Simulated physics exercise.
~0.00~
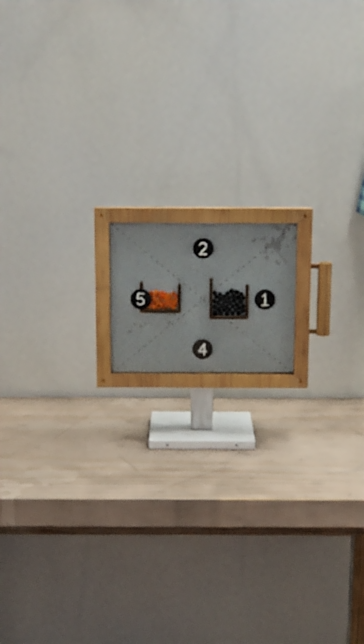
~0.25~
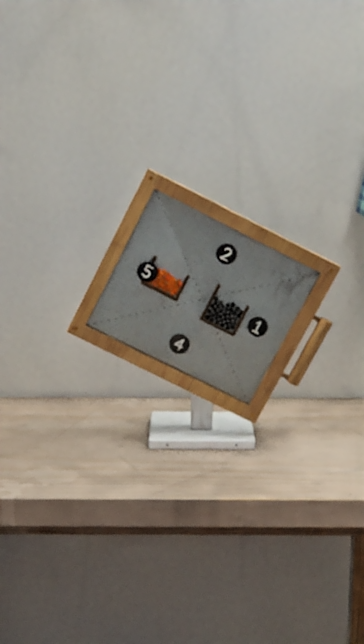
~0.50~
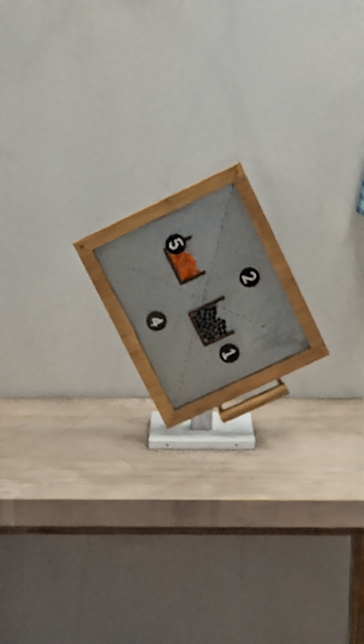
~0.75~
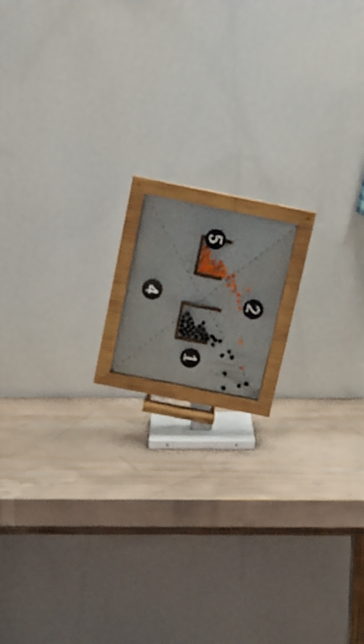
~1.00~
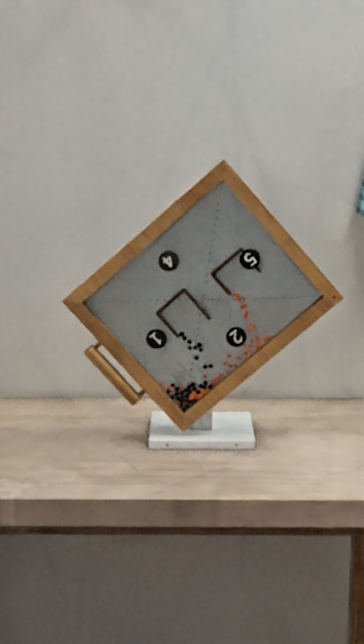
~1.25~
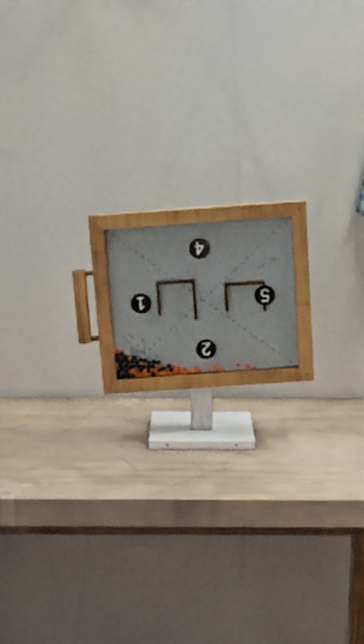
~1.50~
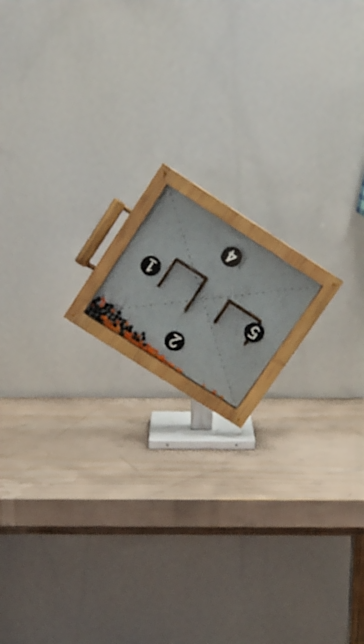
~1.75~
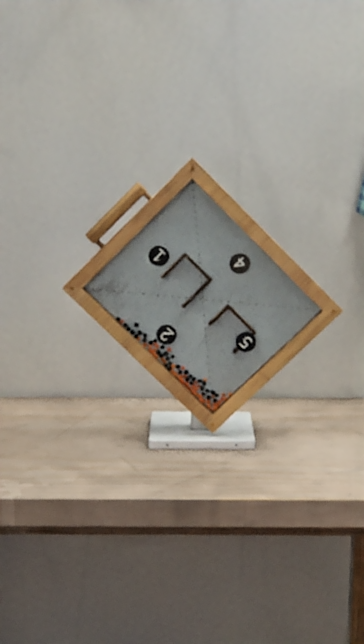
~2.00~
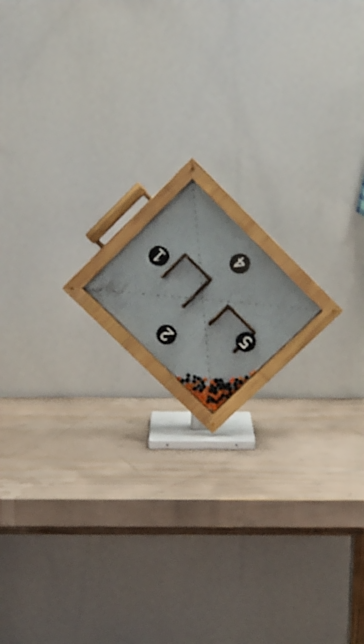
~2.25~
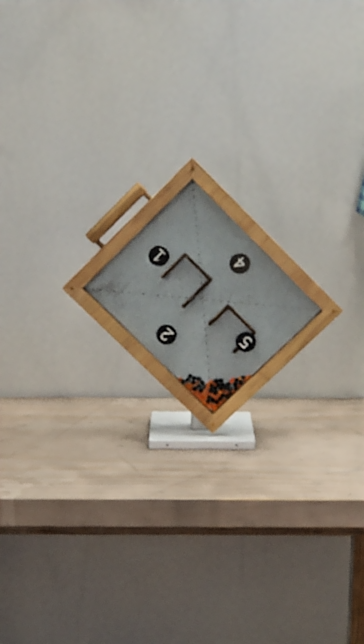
At first, a wooden-framed case with a grey face and a side handle stands level on a white stand, holding orange beads in one small open-topped bracket and black beads in another. The case swings clockwise, carrying both along as it tips. Once it is on its side, beads of both colours spill out and fall toward the lower edge. It keeps turning until it is nearly upside down, with the beads heaped at bottom left. It then tilts further, and they slide down to the right. Finally it stops cornerwise, the mixed beads resting in the lowest corner.
